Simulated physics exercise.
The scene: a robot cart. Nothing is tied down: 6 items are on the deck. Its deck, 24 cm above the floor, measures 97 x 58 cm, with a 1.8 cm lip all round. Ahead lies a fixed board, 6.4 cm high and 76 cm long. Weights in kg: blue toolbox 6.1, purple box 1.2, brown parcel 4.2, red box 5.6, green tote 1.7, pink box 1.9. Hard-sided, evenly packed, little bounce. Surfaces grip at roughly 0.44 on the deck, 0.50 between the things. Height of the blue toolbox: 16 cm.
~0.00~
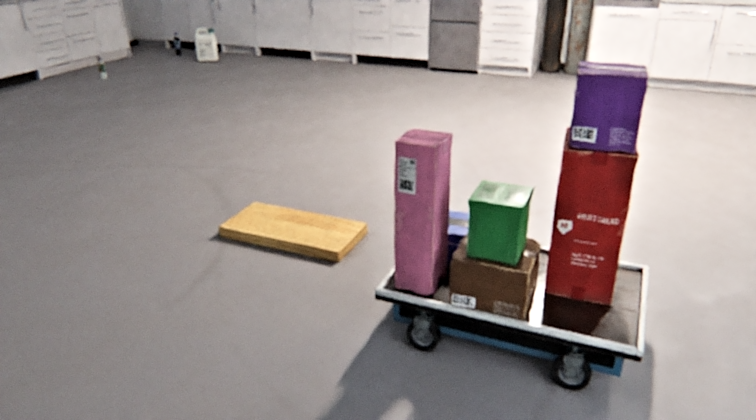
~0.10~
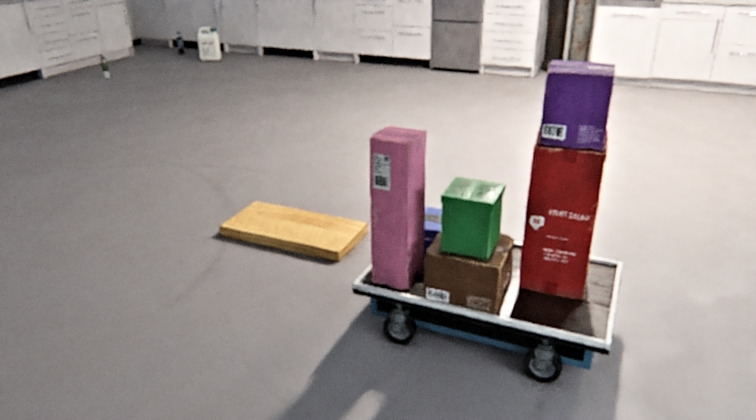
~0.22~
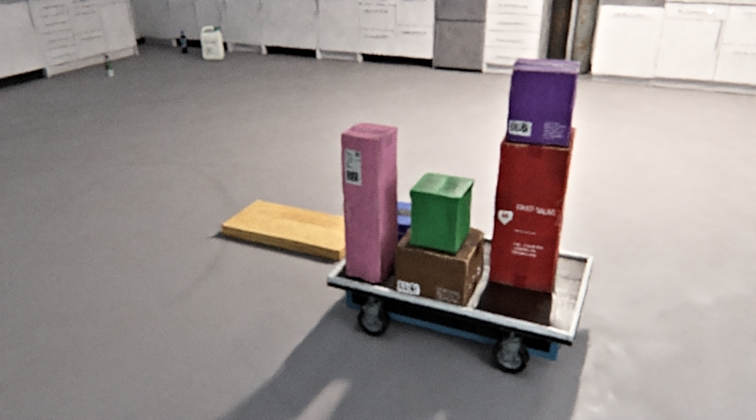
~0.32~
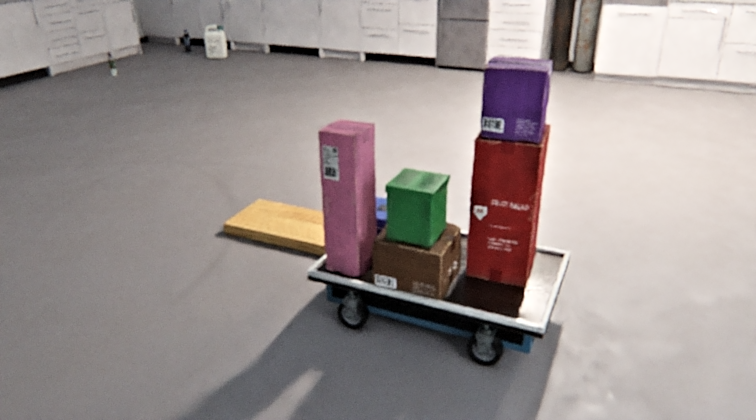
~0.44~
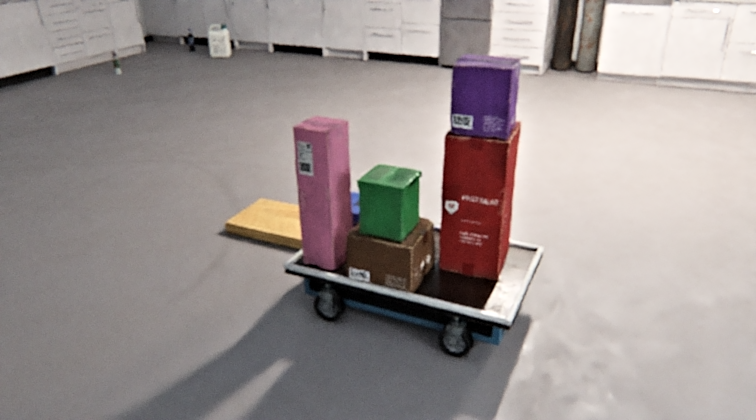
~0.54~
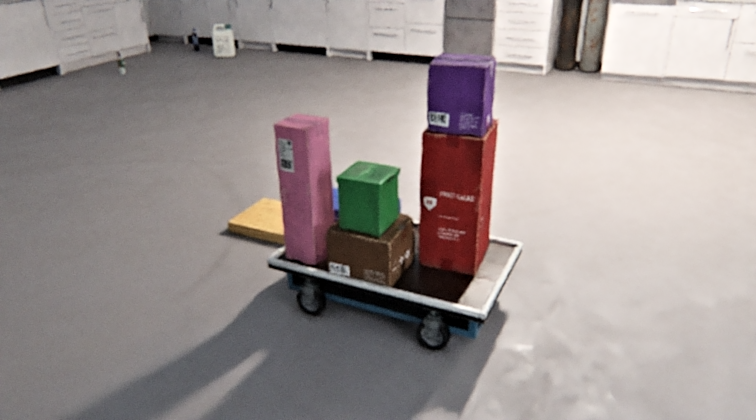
In a wide room with a grey floor and white cabinets along the back, a flat cart carrying pink, green, brown, blue, red and purple boxes stands right of a wooden slab. The cart rolls steadily leftward, its load staying in place, and gradually passes in front of the slab, covering much of it.
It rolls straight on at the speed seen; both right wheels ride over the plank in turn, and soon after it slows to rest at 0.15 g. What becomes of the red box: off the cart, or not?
The red box comes off the cart.
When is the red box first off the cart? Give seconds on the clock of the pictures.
At about 2.1 s.
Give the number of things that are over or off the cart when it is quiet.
3 of them.
Around 1.34 s, cart 134 cm along; red box at 8° to upright near (287, 154); purple box at 9° to upright; pink box at 5° to upright.
Around 2.04 s, cart 204 cm along; purple box now off the cart; red box at 58° to upright near (137, 170); pink box at 4° to upright.
Around 2.74 s, cart 256 cm along; red box now off the cart; pink box at 12° to upright; green tote shifted 6 cm.
Finally (4.9 s), off the cart, purple box, red box and pink box; the other 3 still in place (within 10 cm). In the last view, red box near (51, 241).
